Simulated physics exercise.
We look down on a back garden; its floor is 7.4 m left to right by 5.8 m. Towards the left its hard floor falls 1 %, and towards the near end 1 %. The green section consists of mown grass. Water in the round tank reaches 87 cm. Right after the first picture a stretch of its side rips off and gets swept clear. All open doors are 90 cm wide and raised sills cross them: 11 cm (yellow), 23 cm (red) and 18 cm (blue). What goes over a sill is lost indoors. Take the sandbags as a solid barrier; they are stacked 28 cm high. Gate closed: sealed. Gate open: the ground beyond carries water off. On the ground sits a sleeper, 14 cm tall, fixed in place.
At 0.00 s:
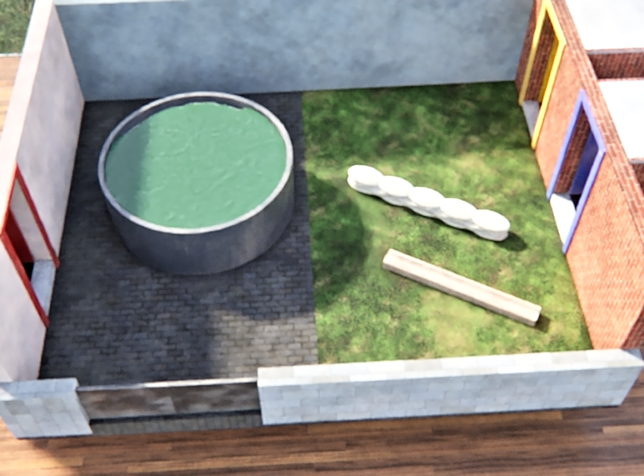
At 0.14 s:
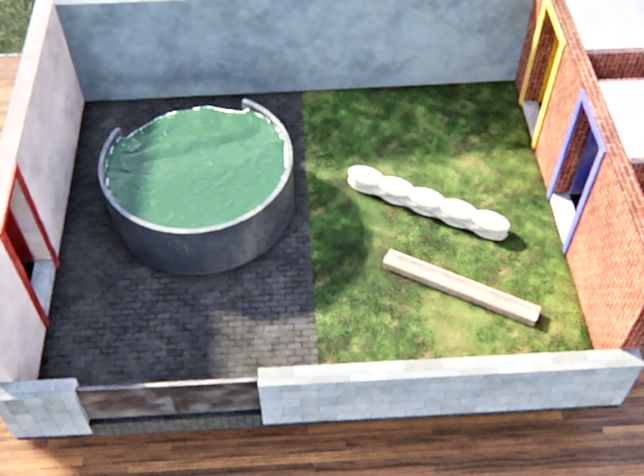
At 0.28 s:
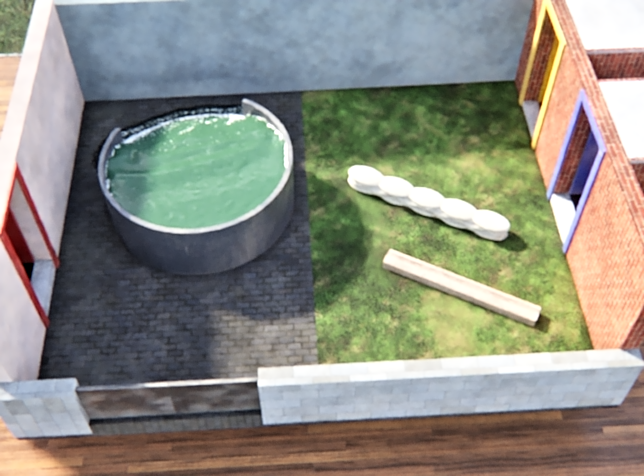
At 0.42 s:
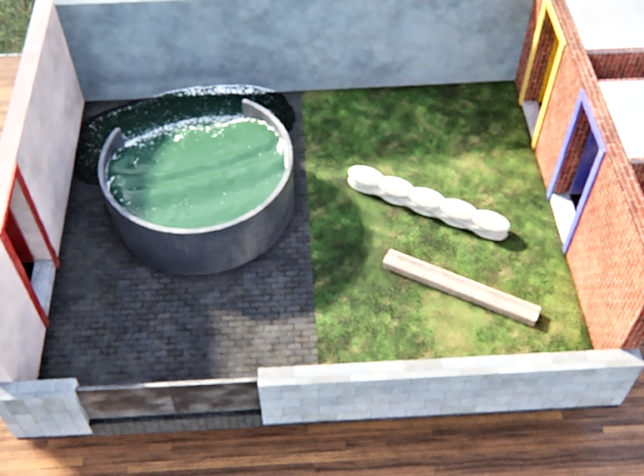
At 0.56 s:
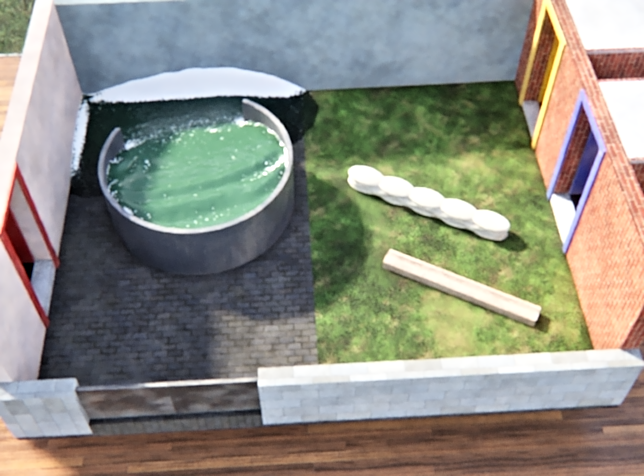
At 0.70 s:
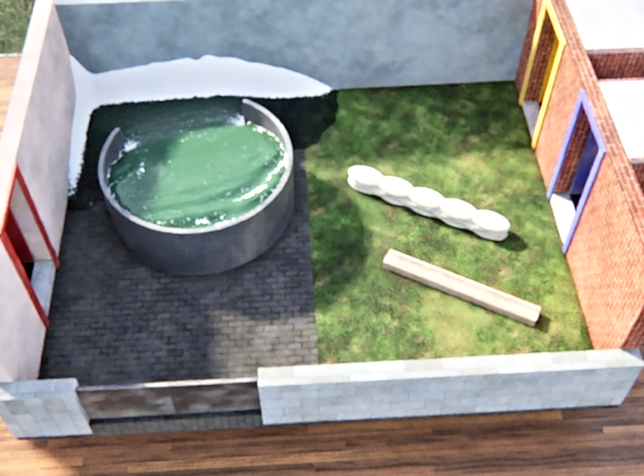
Green water burst through the back of a round gray tank in a walled yard, spread across the dark paving, then splashed white along the back and left walls and reached the grass's edge.
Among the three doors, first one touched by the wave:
Red door.
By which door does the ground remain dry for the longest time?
It's the blue one.
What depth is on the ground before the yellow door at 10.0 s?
It comes to near 9.5 cm.
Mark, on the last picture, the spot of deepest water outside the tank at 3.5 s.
Spot: Approx. (33, 411).
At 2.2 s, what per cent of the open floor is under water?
Around 35 per cent wet.
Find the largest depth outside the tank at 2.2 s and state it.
Peak depth: Approx. 60 cm.
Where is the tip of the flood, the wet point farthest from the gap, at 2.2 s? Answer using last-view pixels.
Somewhere around (475, 88).
After 1.4 s water covers 20 % of the floor and is deepest (76 cm) near (95, 107); yellow door not reached, red door not reached, blue door not reached.
After 2.2 s water covers 35 % of the floor and is deepest (60 cm) near (83, 115); yellow door not reached, red door reached at 1.7 s, blue door not reached.
After 3.5 s water covers 60 % of the floor and is deepest (50 cm) near (33, 411); yellow door reached at 2.9 s, red door reached at 1.7 s, blue door not reached.
After 6.0 s water covers 95 % of the floor and is deepest (21 cm) near (144, 151); yellow door reached at 2.9 s, red door reached at 1.7 s, blue door reached at 4.0 s.
After 10.0 s water covers 95 % of the floor and is deepest (20 cm) near (33, 411); yellow door reached at 2.9 s, red door reached at 1.7 s, blue door reached at 4.0 s.
